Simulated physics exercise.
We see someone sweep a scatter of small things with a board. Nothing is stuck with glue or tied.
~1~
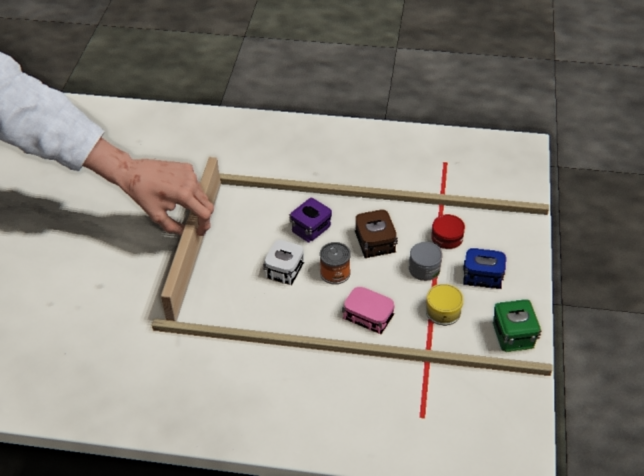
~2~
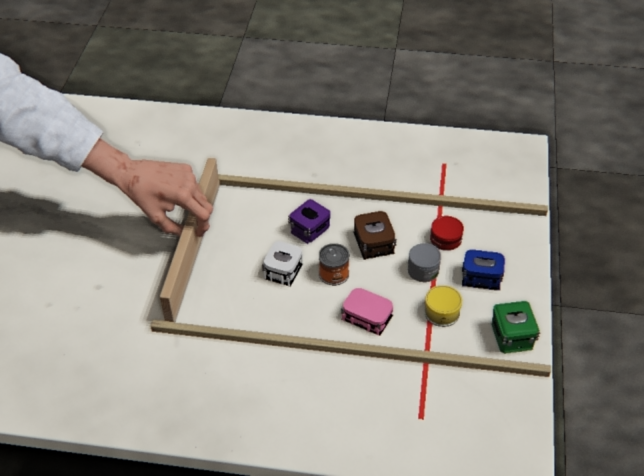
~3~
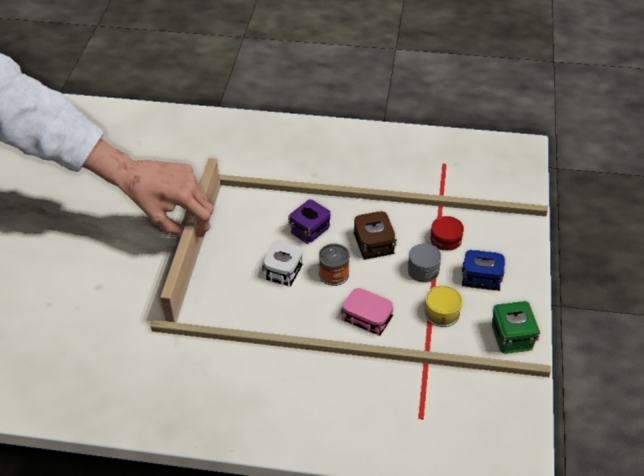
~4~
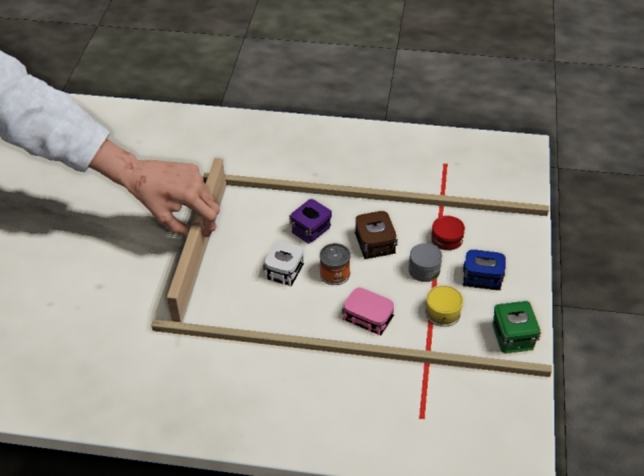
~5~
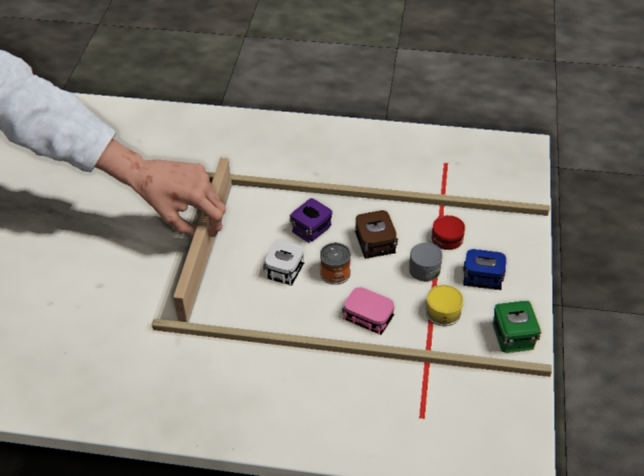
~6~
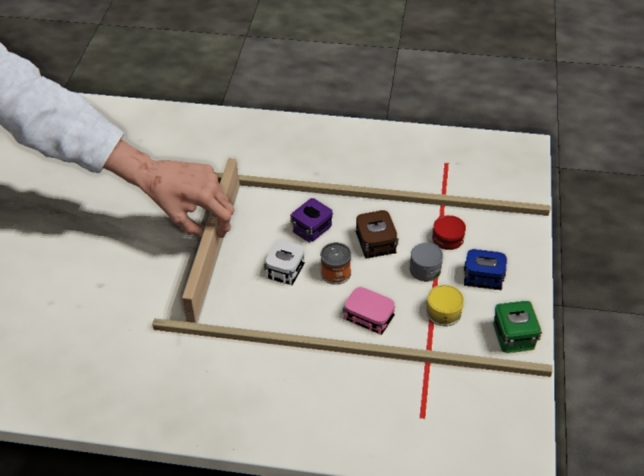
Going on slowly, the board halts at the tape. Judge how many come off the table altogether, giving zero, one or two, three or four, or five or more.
Nothing slips off.
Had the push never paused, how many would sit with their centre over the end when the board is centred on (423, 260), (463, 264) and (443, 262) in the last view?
0, 1 and 0.
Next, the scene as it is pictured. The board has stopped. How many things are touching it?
The count comes out at 3.
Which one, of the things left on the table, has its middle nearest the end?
Nearest once everything settles: Blue case.
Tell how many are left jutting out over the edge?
1 overhanging.
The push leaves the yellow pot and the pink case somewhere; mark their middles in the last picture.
Yellow pot: (496, 309); pink case: (454, 314).
A little later, none off yet; green case at rest near (516, 327); blue case at rest near (485, 270); yellow pot at rest near (445, 305).
When it is over, the number that fall off is zero.
